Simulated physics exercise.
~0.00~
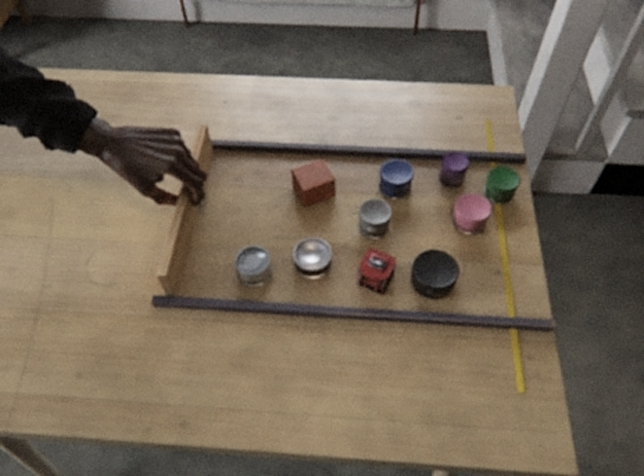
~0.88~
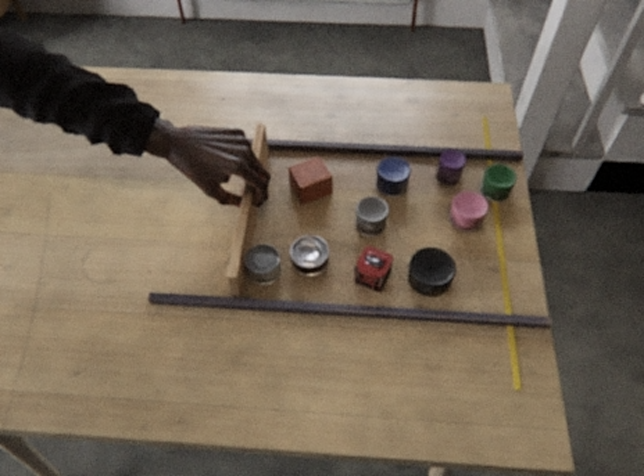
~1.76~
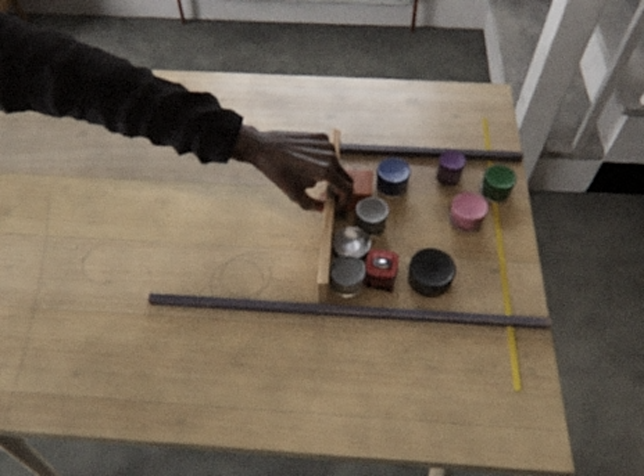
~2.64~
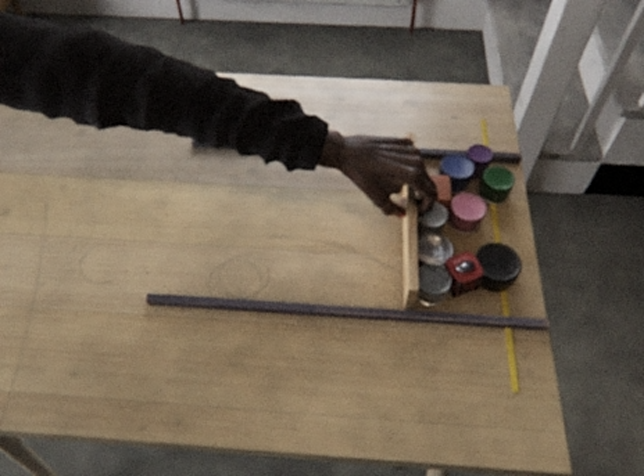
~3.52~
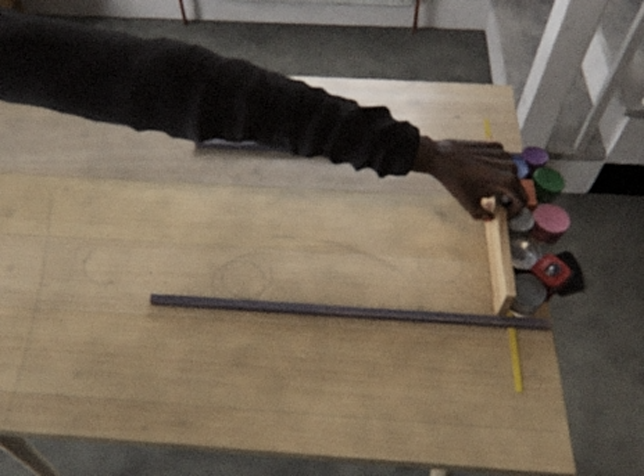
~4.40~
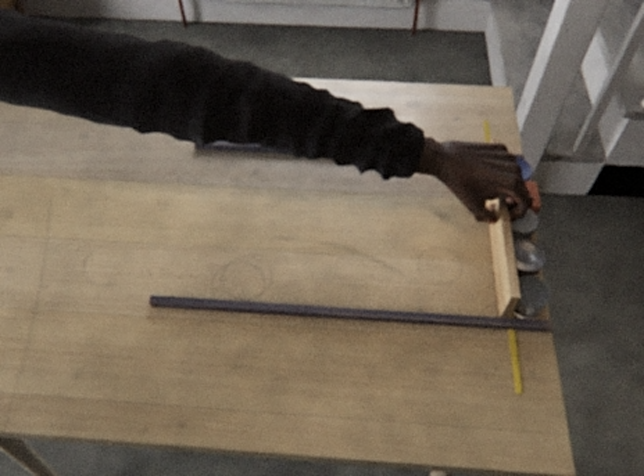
A wooden table in a room with a grey floor is seen from above, with two dark rails forming a wide channel toward its right end. Small tins, tubs and pots in silver, blue, purple, green, pink and black sit between them with an orange block and a red case, near a yellow tape line. From the left, a dark-sleeved hand slides an upright wooden board rightward, gathering the items against one another. It pushes the bunch over the tape to the table's edge. Five or more drop off, including the red case and black tub, while the board stops near the edge, still held.
